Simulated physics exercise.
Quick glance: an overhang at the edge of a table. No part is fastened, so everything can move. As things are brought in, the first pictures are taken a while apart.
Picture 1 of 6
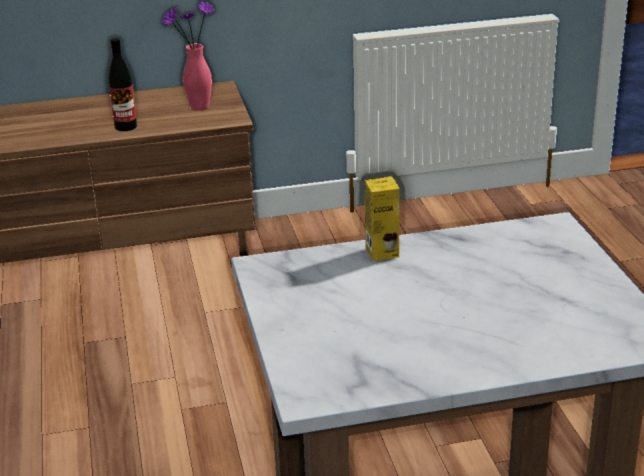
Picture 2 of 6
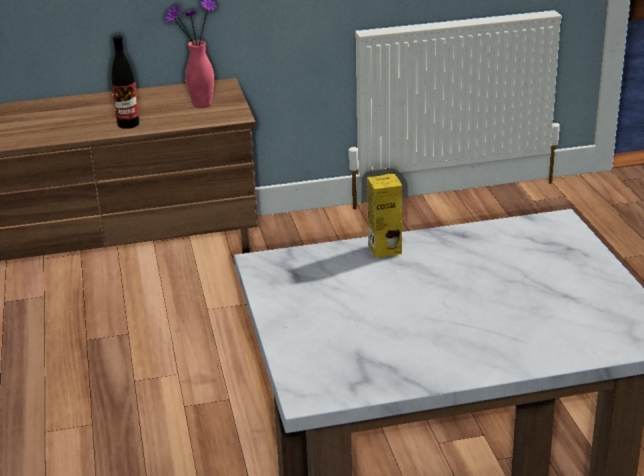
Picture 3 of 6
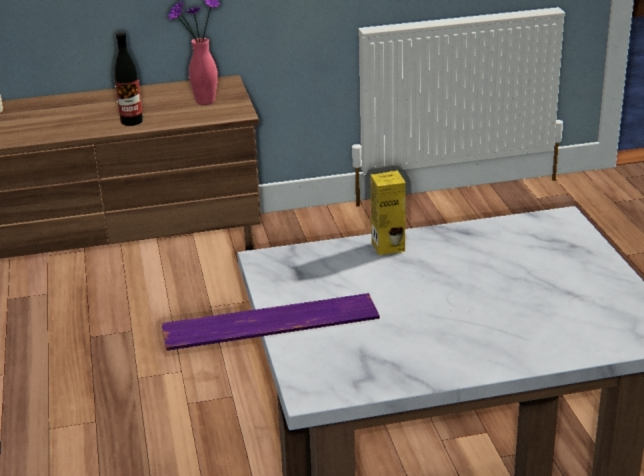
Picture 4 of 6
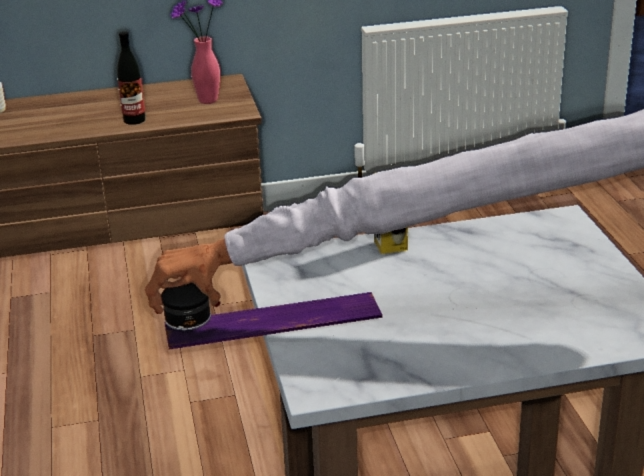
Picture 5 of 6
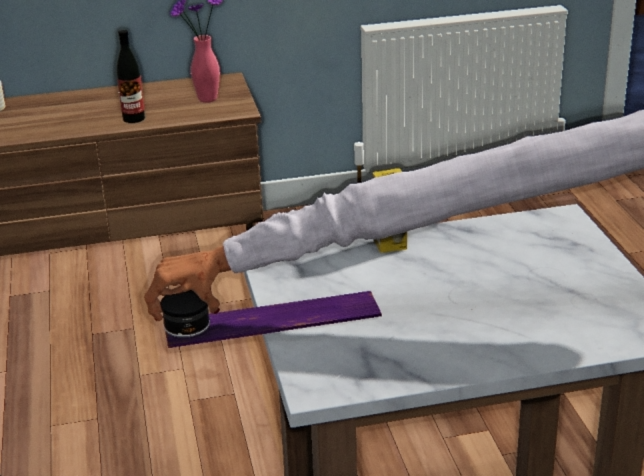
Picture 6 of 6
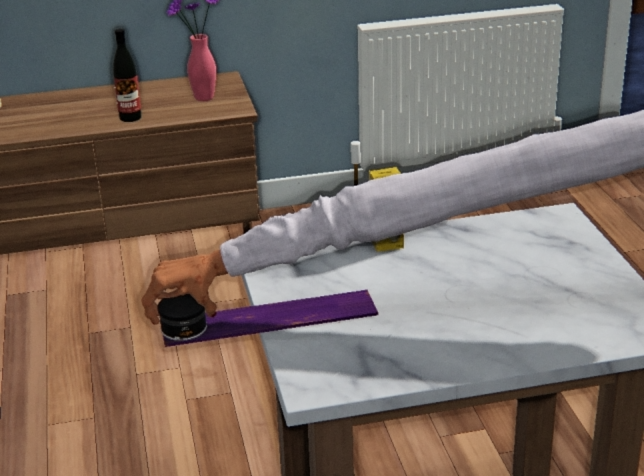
In a room with a wooden floor, a yellow carton stands on a marble-topped table near a white radiator. A purple plank appears, jutting past the table's left edge, and then an arm reaches in from the right and lowers a black tub onto the plank's outer end, still gripping it.
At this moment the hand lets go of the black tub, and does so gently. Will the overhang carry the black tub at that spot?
It drops off the end.
Then, 0.60 s on from there, black tub and purple plank now down on the floor or falling.
Then, 0.80 s on from there, things are still on the move.
In the end, down on the floor or falling, black tub and purple plank; yellow carton unmoved. The plank comes down.
